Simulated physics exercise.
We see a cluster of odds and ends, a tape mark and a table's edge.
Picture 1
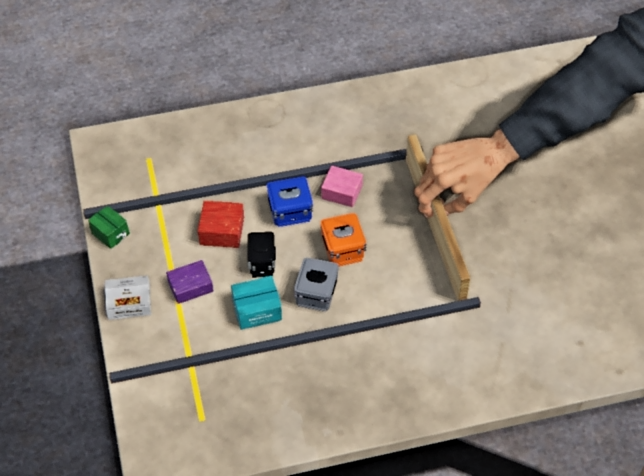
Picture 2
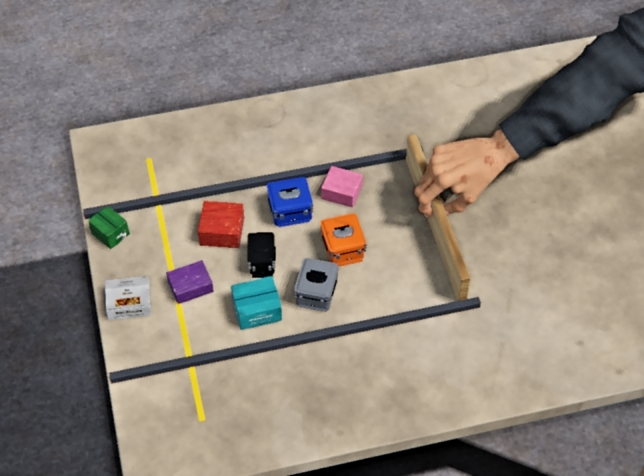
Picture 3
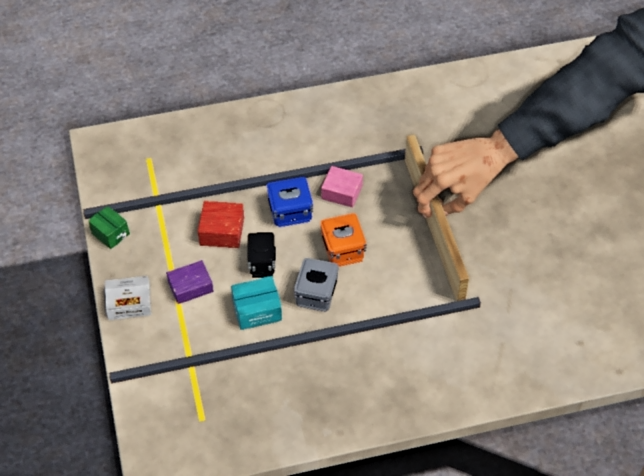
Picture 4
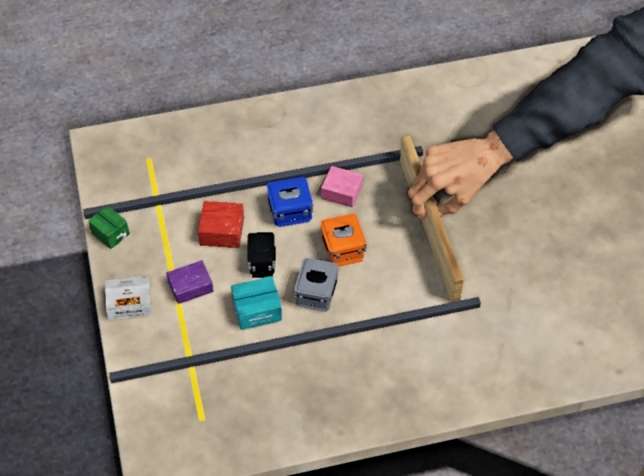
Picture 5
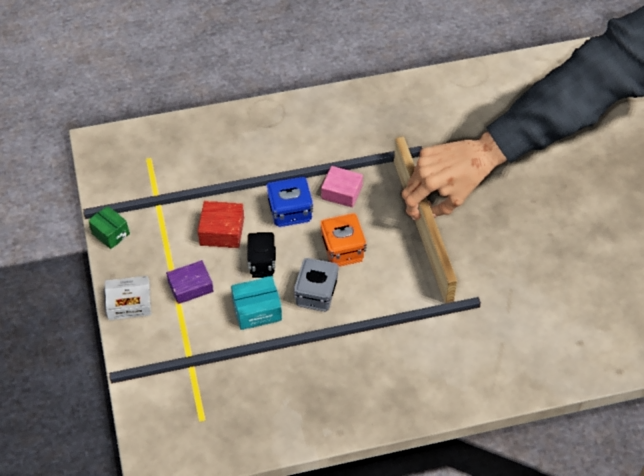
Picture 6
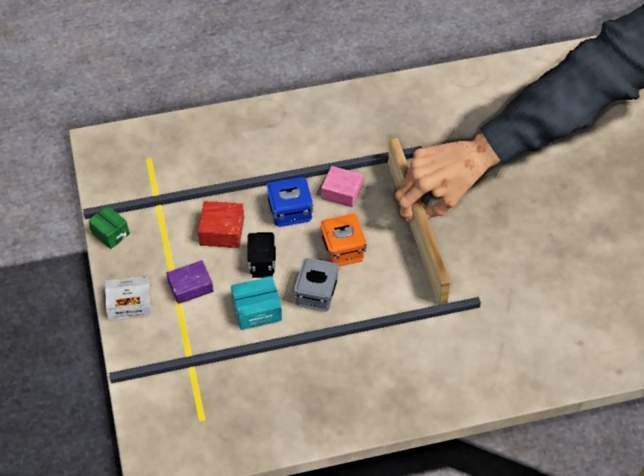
A wooden board, gripped by a dark-sleeved hand reaching in from the upper right, stays still at first, then slides slightly left between two dark rails, touching none of the boxes. The view looks down from above on a tan table over grey carpet and stays fixed. Motionless green and white boxes sit left of a yellow tape line, purple on it, and red, black, turquoise, blue, grey, orange and pink ones right.
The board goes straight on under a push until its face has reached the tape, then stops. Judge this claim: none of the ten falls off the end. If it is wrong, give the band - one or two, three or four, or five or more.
I expect that three pieces or four will leave the table.
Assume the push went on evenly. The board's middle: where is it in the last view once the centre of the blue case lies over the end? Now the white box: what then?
Approx. (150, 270) / approx. (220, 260) for the other.
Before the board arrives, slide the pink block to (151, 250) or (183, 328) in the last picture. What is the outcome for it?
In the two tries the pink block ends up below and ends up below, in that order.
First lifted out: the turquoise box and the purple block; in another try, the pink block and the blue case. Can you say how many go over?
First 3, then 2.
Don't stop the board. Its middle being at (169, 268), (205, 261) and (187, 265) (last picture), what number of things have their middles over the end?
4, 1 and 2.
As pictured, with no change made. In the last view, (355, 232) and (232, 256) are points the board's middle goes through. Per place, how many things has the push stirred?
First 3, then 10.
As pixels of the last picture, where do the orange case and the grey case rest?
For the orange case it's (154, 277), and for the grey case it's (164, 321).
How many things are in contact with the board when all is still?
Tally at the end: 3.
Early on, none off yet; green box at rest near (109, 228); white box at rest near (128, 298); purple block at rest near (190, 282).
Finally, the number that fall off is three or four; lost, red block, purple block, white box and green box.
